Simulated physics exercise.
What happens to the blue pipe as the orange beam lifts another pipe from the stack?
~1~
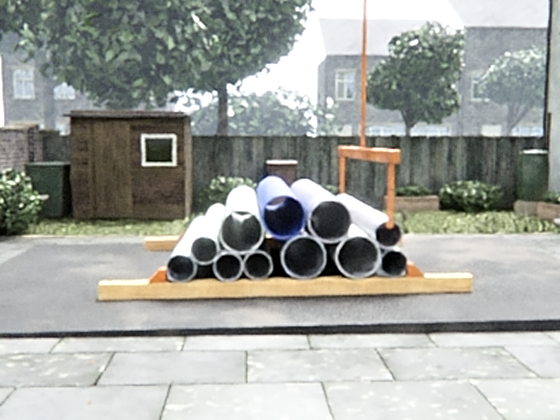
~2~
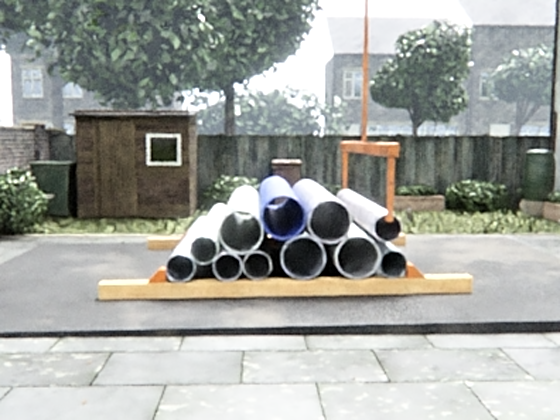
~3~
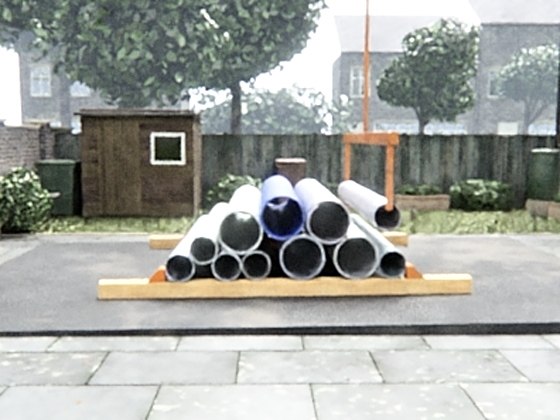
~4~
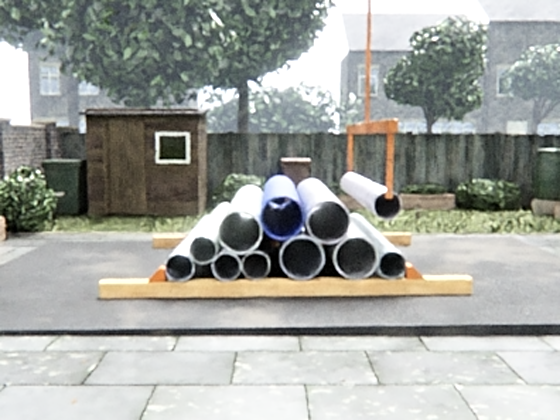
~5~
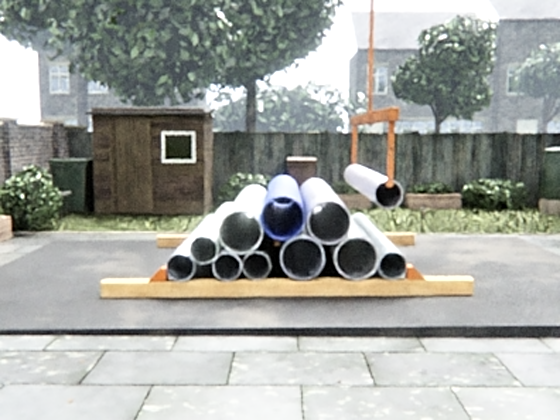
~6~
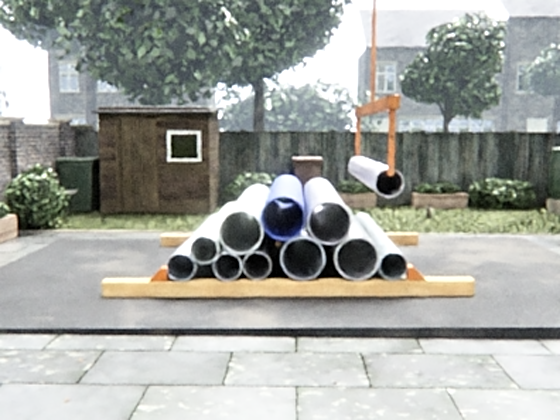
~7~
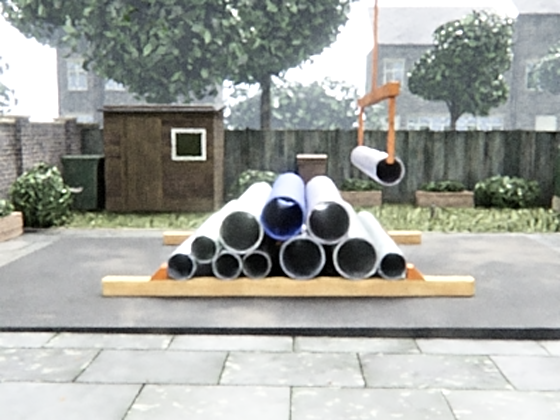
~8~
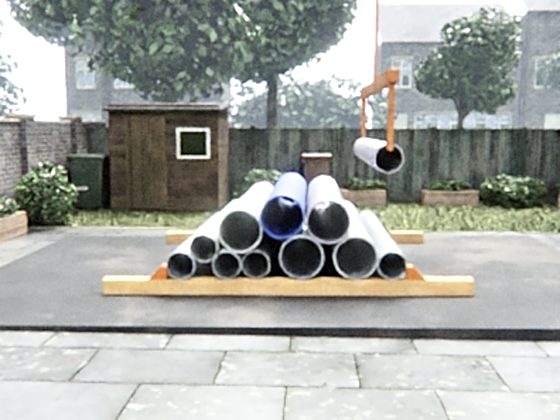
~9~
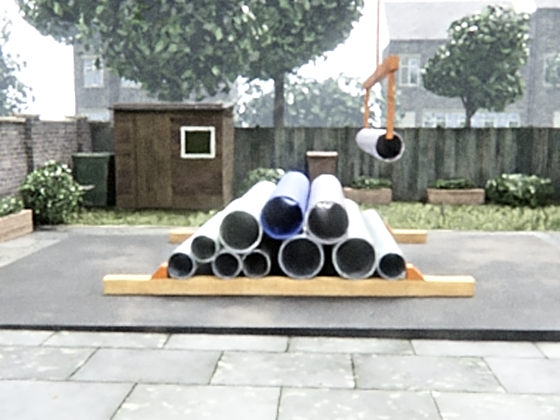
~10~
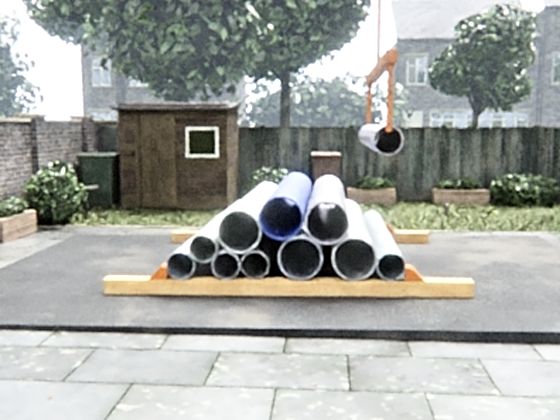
The blue pipe stays in its place near the top of the stack while the other pipe is lifted away.
